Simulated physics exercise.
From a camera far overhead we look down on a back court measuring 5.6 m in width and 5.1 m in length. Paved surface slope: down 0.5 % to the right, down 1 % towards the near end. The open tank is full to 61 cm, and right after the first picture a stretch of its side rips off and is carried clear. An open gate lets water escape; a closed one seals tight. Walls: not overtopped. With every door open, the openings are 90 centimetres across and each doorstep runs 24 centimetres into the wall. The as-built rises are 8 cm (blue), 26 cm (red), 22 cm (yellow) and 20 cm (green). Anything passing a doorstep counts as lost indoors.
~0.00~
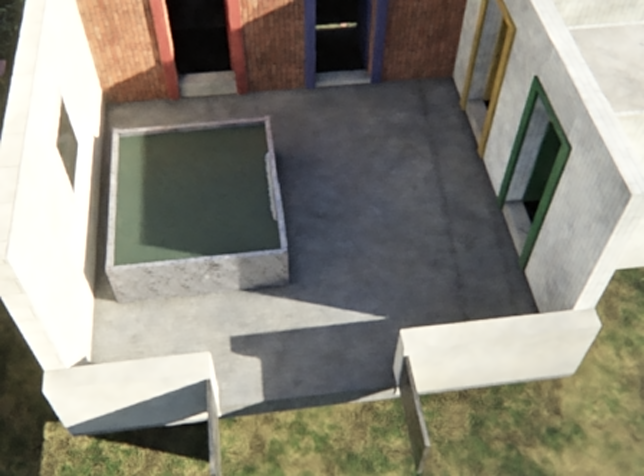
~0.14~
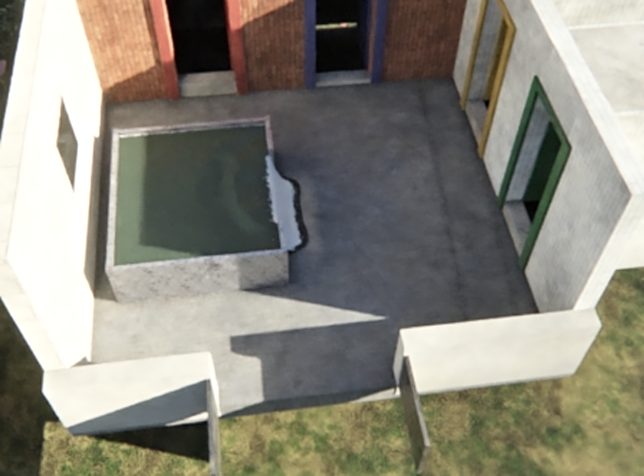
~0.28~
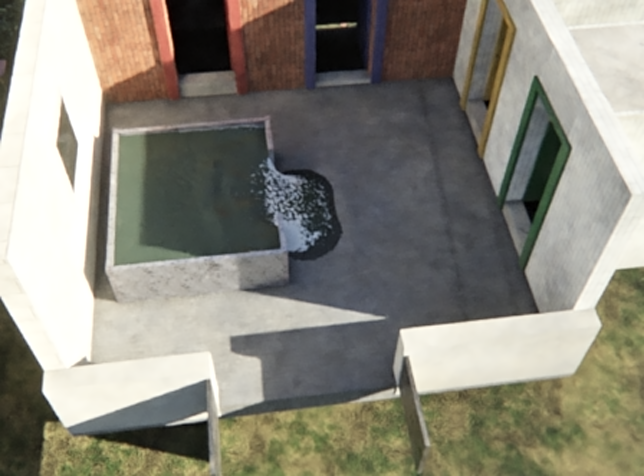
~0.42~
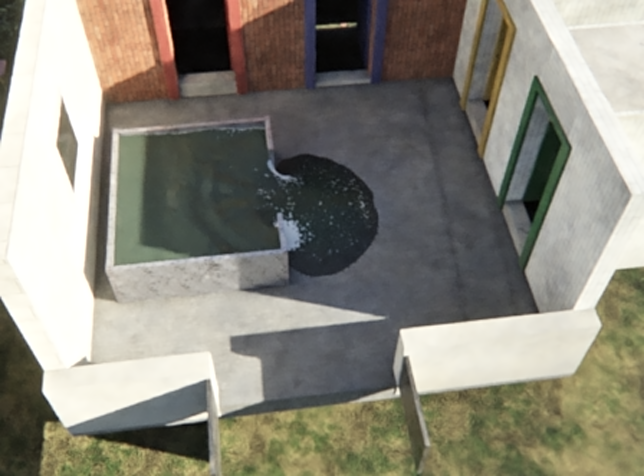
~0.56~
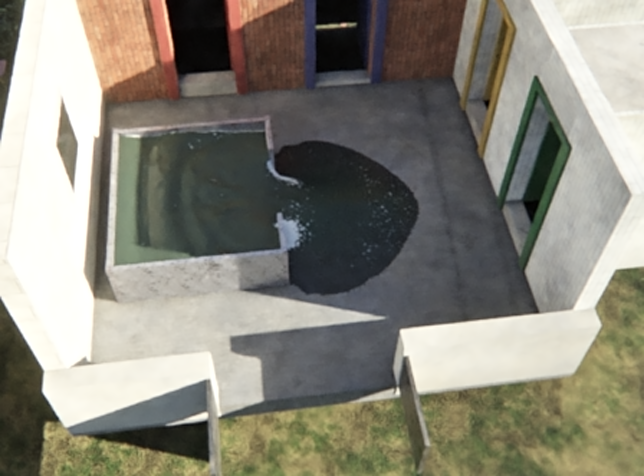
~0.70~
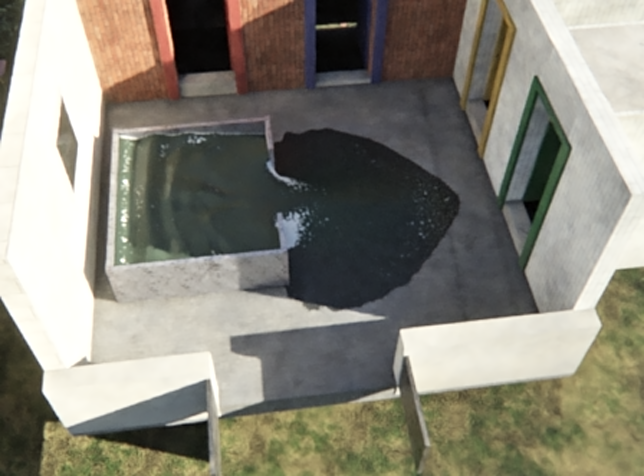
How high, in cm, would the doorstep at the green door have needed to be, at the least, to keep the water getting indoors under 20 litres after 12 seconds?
About 22 cm.
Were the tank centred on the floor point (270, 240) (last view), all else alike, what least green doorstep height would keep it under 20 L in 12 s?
Minimum: Approx. 30 cm.
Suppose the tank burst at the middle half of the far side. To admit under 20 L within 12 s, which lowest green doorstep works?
A minimum of about 6.5 cm.
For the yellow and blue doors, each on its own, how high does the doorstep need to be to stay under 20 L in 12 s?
About 18 cm at yellow and 6.0 cm at blue.
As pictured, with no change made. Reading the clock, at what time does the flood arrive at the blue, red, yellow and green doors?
Blue 2.0 s, red 4.0 s, yellow 1.3 s, green 1.0 s.
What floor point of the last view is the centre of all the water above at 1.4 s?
Centre of mass: About (254, 218) px.
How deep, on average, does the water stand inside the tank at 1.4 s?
It averages near 44 cm.
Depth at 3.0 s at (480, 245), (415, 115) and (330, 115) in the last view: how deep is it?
That's 13, 11 and 1 cm, in the order given.
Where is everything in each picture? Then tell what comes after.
The first picture shows still water, 61 cm deep, in the open tank at (195, 191); the green door at (528, 186) is dry.
In the second picture, water pours out at (274, 202) and has run 0.3 m, to (301, 243); about 8 cm deep outside, 61 cm at the back.
In the third picture, the front is at (334, 233), 0.8 m from the gap at (274, 205); 1.0 m2 of floor is wet, 61 cm left at the back.
In the fourth picture, the gap is at (274, 205), the front 1.3 m out at (372, 222); the back of the open tank holds 61 cm.
In the fifth picture, the front is at (412, 208), 1.9 m from the gap at (274, 204); 3.4 m2 of floor is wet, 60 cm left at the back.
In the sixth picture, the front is at (453, 204), 2.5 m from the gap at (274, 204); 4.9 m2 of floor is wet, 56 cm left at the back; the green door at (528, 186), 3.3 m from the gap, is still 0.9 m from the nearest water.
After 1.4 s water covers 40 % of the floor, deepest (38 cm) near (283, 214); 23 cm at the green door, 1 litre in over its 20 cm doorstep.
After 3.0 s water covers 50 % of the floor, deepest (32 cm) near (553, 348); 23 cm at the green door, 30 litres in over its 20 cm doorstep.
After 12.0 s water covers 95 % of the floor, deepest (12 cm) near (89, 402); 10 cm at the green door, 35 litres in over its 20 cm doorstep.
At the green door as built, the water arrived by 1.1 s and peaked near 27 cm at 2.0 s.
Run again over the same 12 s with other heights there, 31 litres in over 20.5 cm, 1 litre over 27.5 cm. The limit of 20 litres is kept from about 22 cm up.
